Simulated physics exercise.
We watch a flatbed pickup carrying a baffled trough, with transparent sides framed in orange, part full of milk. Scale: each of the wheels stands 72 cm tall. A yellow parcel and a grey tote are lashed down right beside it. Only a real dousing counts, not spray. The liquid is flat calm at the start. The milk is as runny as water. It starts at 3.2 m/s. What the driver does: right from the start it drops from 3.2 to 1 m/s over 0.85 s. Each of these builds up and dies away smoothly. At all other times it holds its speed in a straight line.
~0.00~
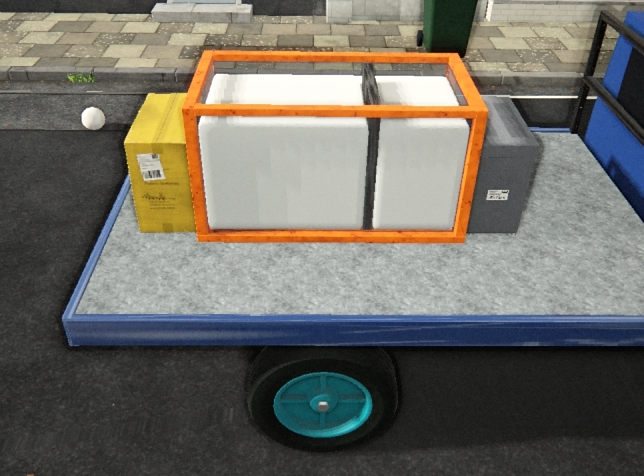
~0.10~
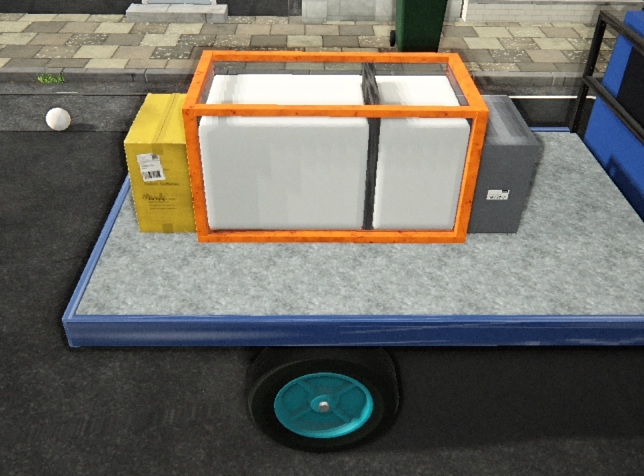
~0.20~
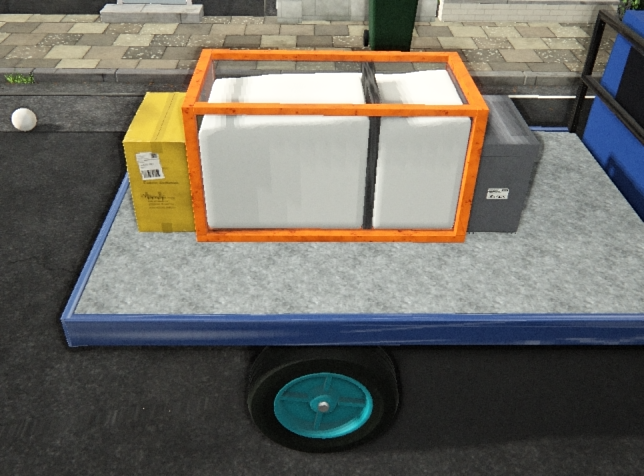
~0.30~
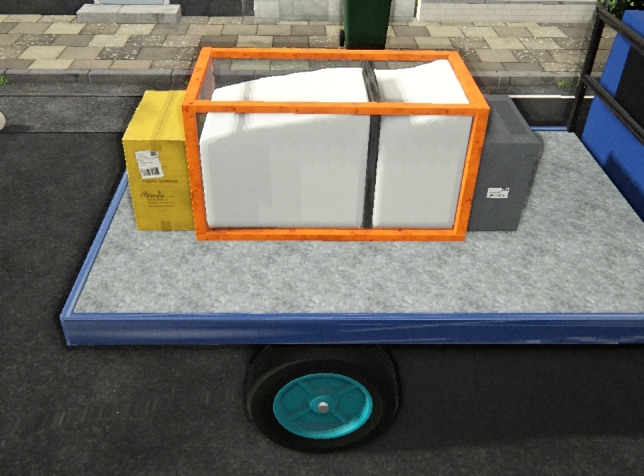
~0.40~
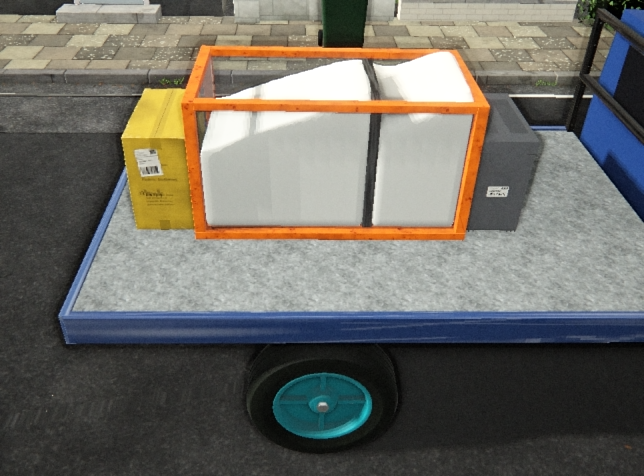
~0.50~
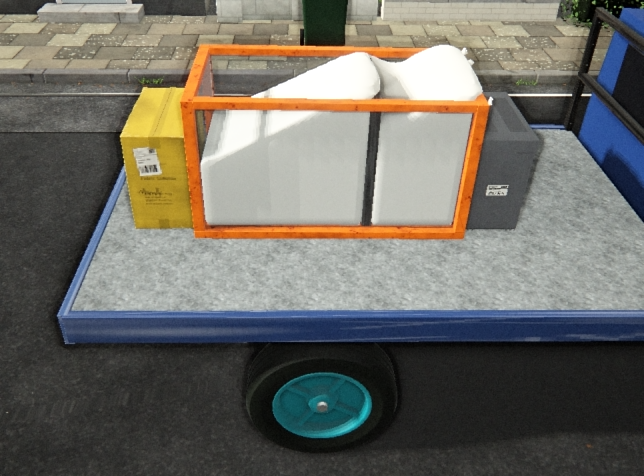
White milk in an orange-framed clear trough sloping up towards the right on a moving flatbed, between yellow and grey boxes.
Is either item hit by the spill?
First the yellow parcel: It keeps dry. The grey tote gets doused.
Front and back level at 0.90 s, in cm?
About 72 cm in front and 40 cm behind.
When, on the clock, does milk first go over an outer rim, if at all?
Around 0.7 s.
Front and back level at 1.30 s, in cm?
About 58 cm in front and 66 cm behind.
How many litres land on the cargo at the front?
Roughly 12 L.
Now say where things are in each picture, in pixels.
In the first picture, the milk reaches (435, 81) at the front end; it reaches (227, 79) at the back end; no slope yet; board top at (376, 106); the front is on the right, levels are read along the far wall; the yellow parcel stands at the back; the grey tote stands at the front; a wheel hub at (323, 413).
In the second picture, the milk reaches (435, 81) at the front end; it reaches (227, 79) at the back end; no slope yet.
In the third picture, the milk reaches (435, 77) at the front end; it reaches (227, 81) at the back end; hardly any slope.
In the fourth picture, the milk reaches (437, 60) at the front end; it reaches (227, 93) at the back end; it is heaped 8° towards the front.
In the fifth picture, the milk reaches (437, 57) at the front end; it is heaped 12° towards the front.
In the sixth picture, the milk reaches (437, 48) at the front end; it reaches (227, 113) at the back end; it is heaped 17° towards the front; a wheel hub at (323, 414).
By 0.90 s it stands 40 cm high behind and 73 cm in front; 2 per cent has gone over the front.
By 1.30 s it stands 65 cm high behind and 58 cm in front; 4 per cent has gone over the front.
By 1.80 s it stands 47 cm high behind and 49 cm in front; 5 per cent has gone over the front.
By 3.84 s 5 per cent has gone over the front; the yellow parcel has caught nothing and the grey tote 12 litres.
